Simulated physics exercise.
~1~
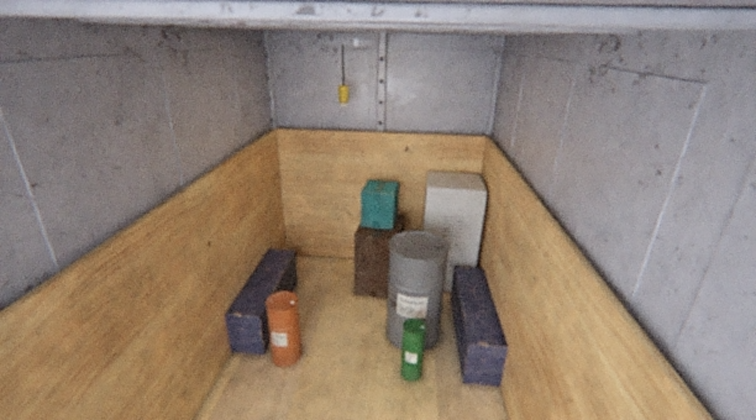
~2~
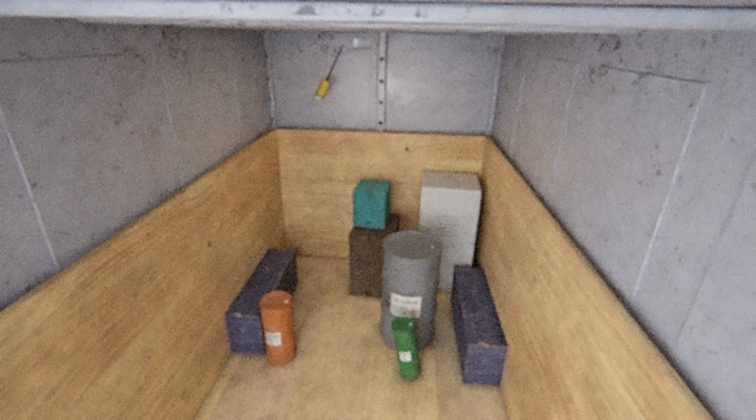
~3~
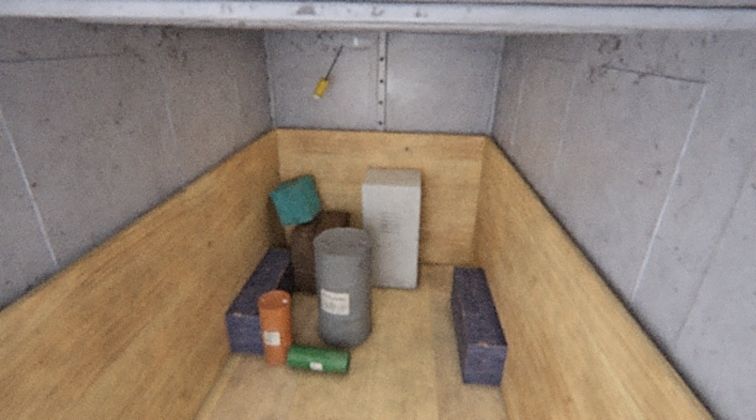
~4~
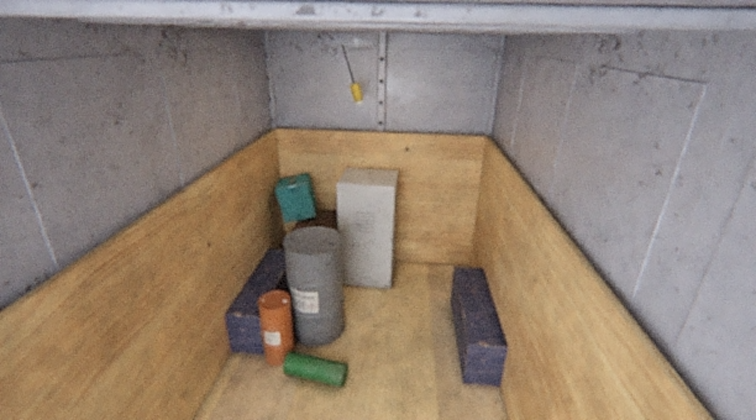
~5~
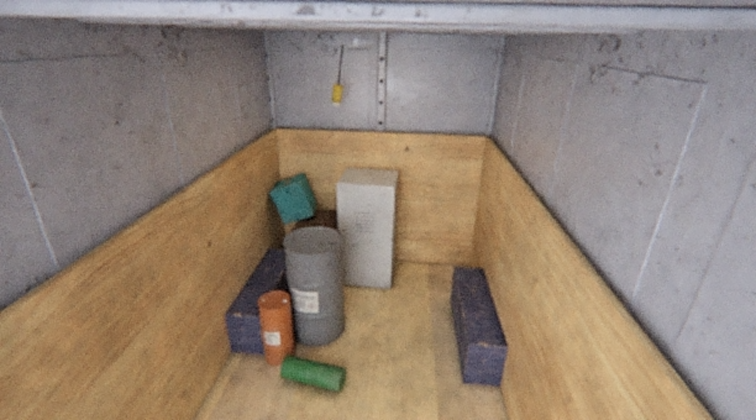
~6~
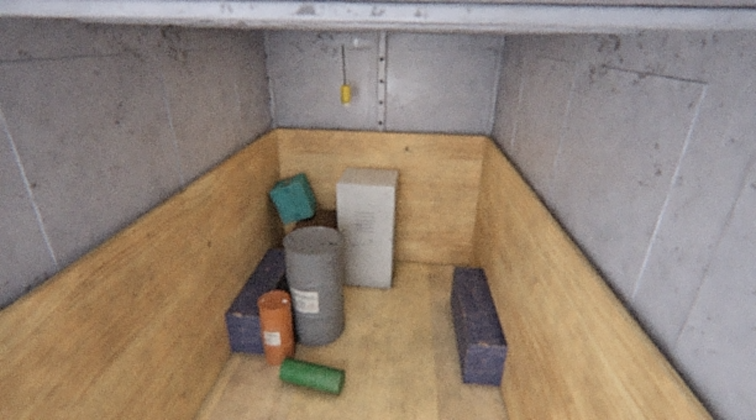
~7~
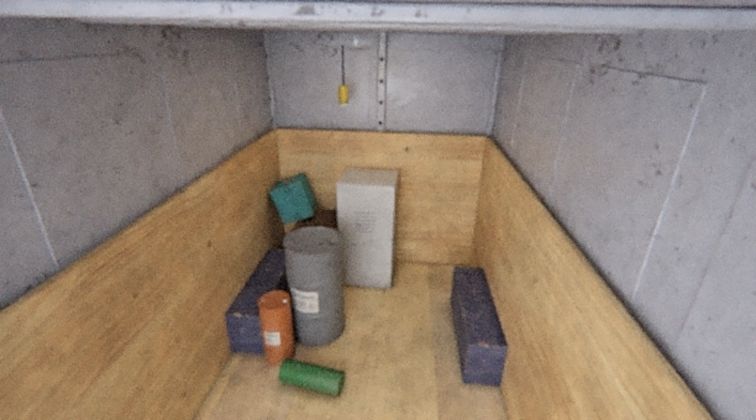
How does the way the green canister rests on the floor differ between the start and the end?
At the start the green canister stands upright on the van floor. By the end it is lying on its side.
